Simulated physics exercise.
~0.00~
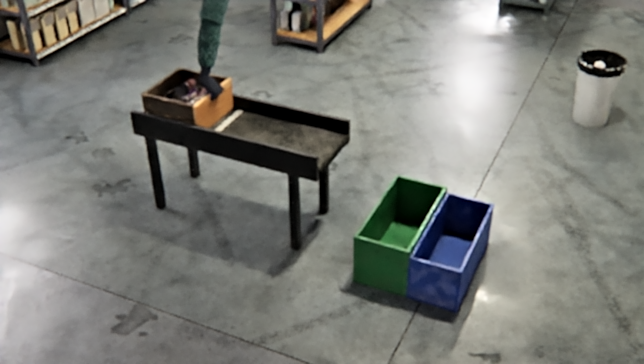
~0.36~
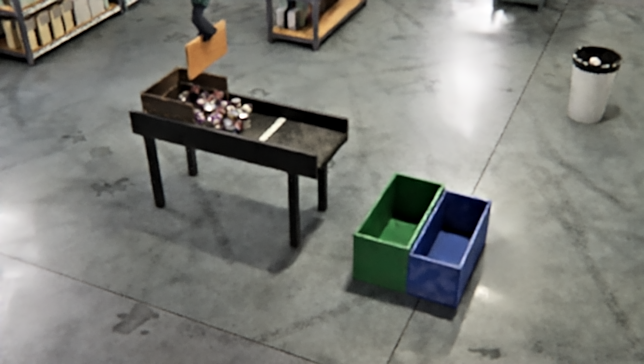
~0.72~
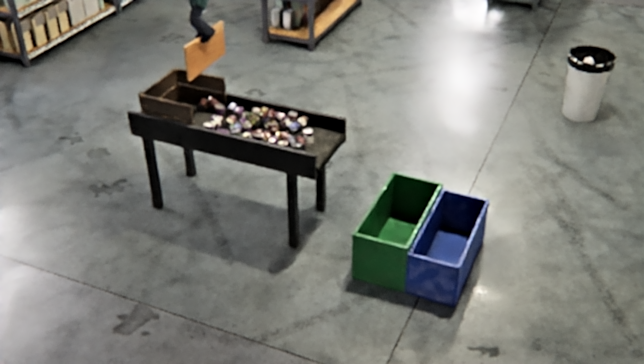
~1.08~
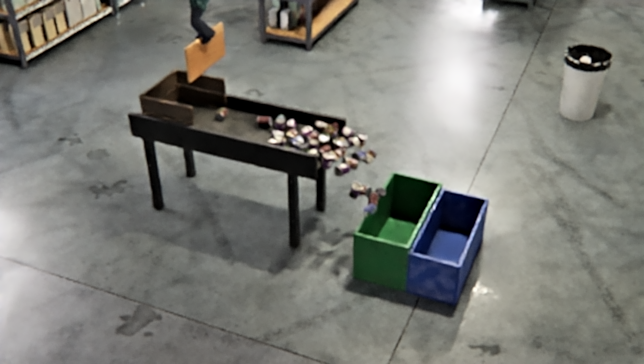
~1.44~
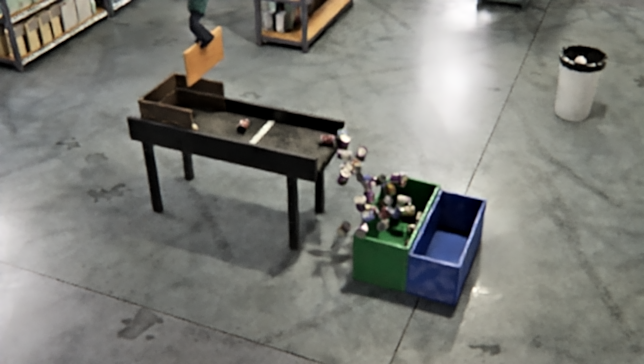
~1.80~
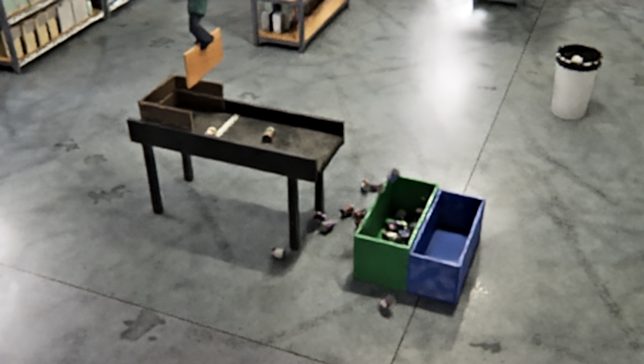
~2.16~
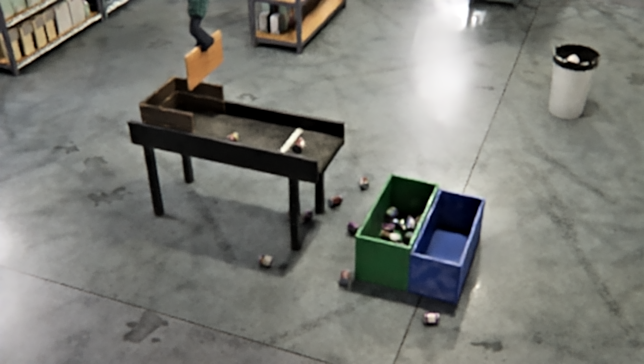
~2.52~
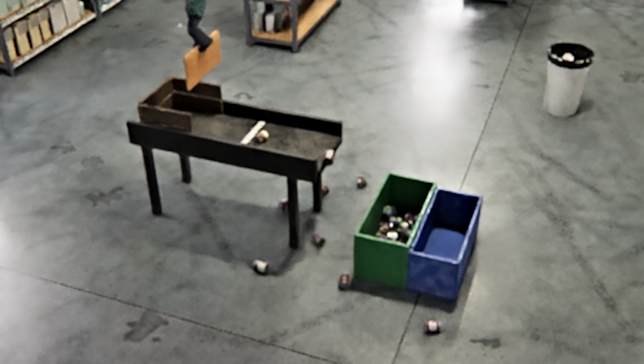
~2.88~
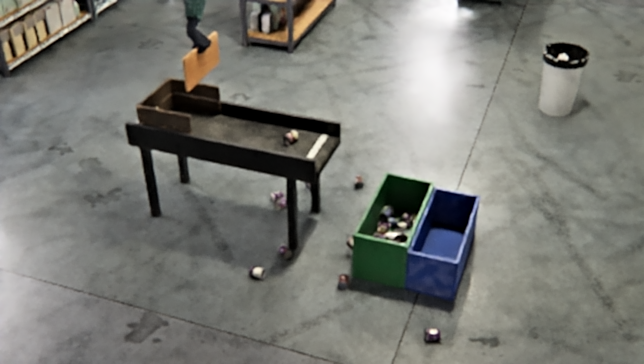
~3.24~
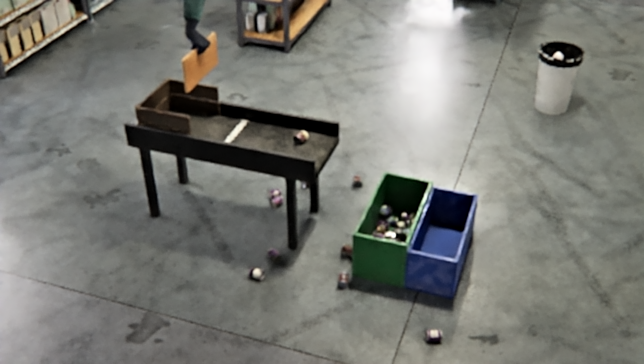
On the gray concrete floor of a warehouse, a dark raised belt with low sides stands near a green tote and a blue box, with shelves behind. A hand lifts a wooden gate from the pen at the left end, and a heap of small tins spills out onto the belt. The tins ride right, spread out, and pour off the far end. Most tumble into the green tote, while others hit the floor and roll. Finally, one tin remains on the belt, several lie scattered around, one rests in front of the boxes, and the blue box stays empty.
